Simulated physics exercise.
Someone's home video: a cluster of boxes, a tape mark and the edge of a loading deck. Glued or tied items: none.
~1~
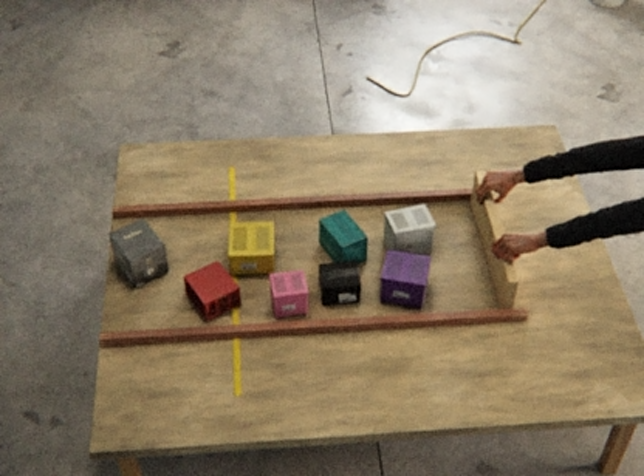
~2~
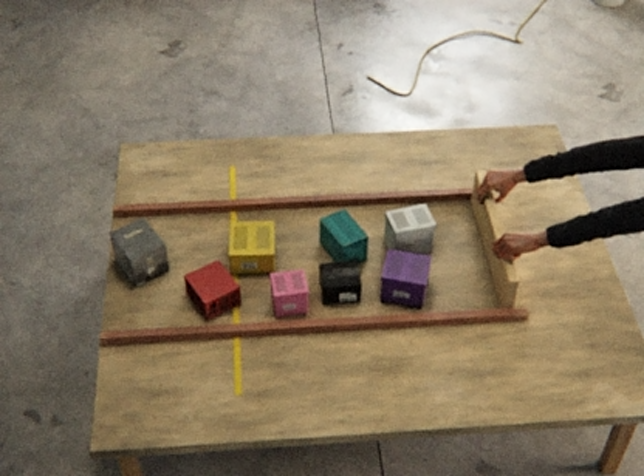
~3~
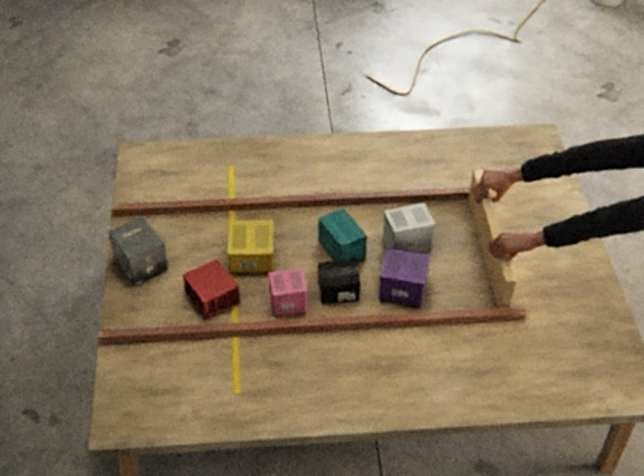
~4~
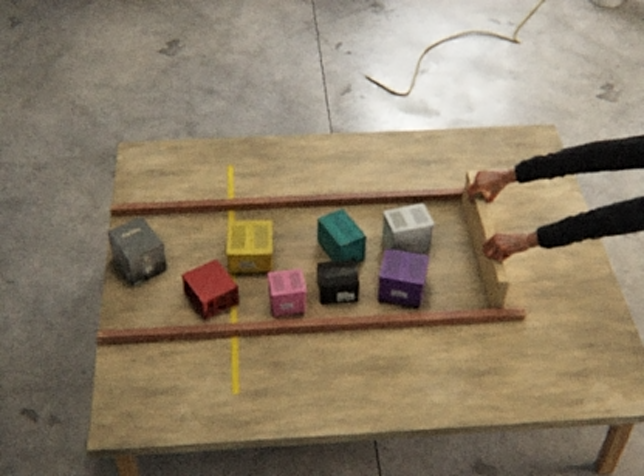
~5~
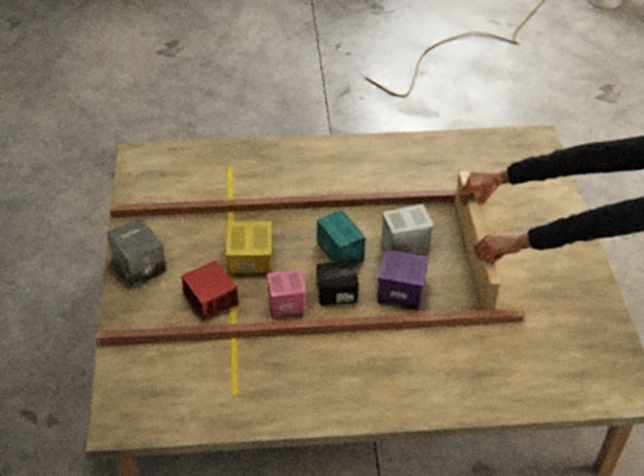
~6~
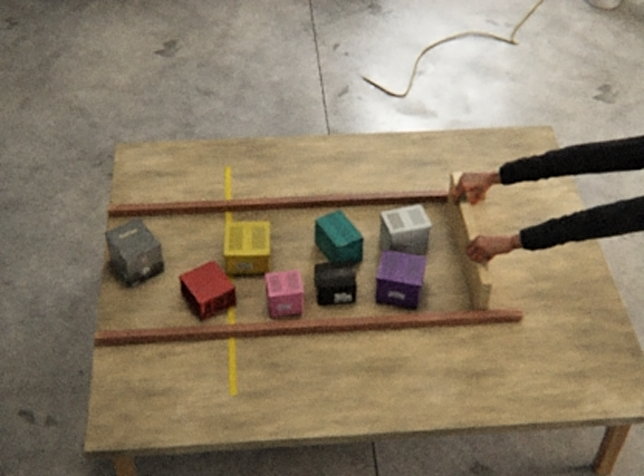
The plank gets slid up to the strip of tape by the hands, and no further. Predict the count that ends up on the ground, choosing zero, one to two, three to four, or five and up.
Count: One or two.
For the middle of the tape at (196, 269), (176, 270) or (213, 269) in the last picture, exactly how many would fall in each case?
Counts per try, in order: 4 / 4 / 2.
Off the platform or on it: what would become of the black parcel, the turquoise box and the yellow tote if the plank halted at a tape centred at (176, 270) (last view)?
Looking at each: The black parcel remains on top, the turquoise box remains on top, the yellow tote goes off.
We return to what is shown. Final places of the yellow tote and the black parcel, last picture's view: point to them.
The yellow tote comes to rest at (132, 259), and the black parcel comes to rest at (166, 291).
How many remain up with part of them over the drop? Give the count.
The tally is 0.
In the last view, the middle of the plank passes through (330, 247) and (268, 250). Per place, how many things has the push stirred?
At first I count 7, and then 8.
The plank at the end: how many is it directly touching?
The count in contact is 2.
Early on, none off yet; grey box at rest near (135, 252); red crate at rest near (208, 290); yellow tote at rest near (248, 248).
A while later, none off yet; grey box at rest near (135, 252); red crate travelled a little near (194, 289); yellow tote travelled a little near (237, 249).
Further along, none off yet; grey box travelled a little near (128, 252); red crate travelled about its own width near (139, 296); yellow tote travelled about its own width near (177, 254).
Finally, the number that fall off is one or two; lost, red crate and grey box.
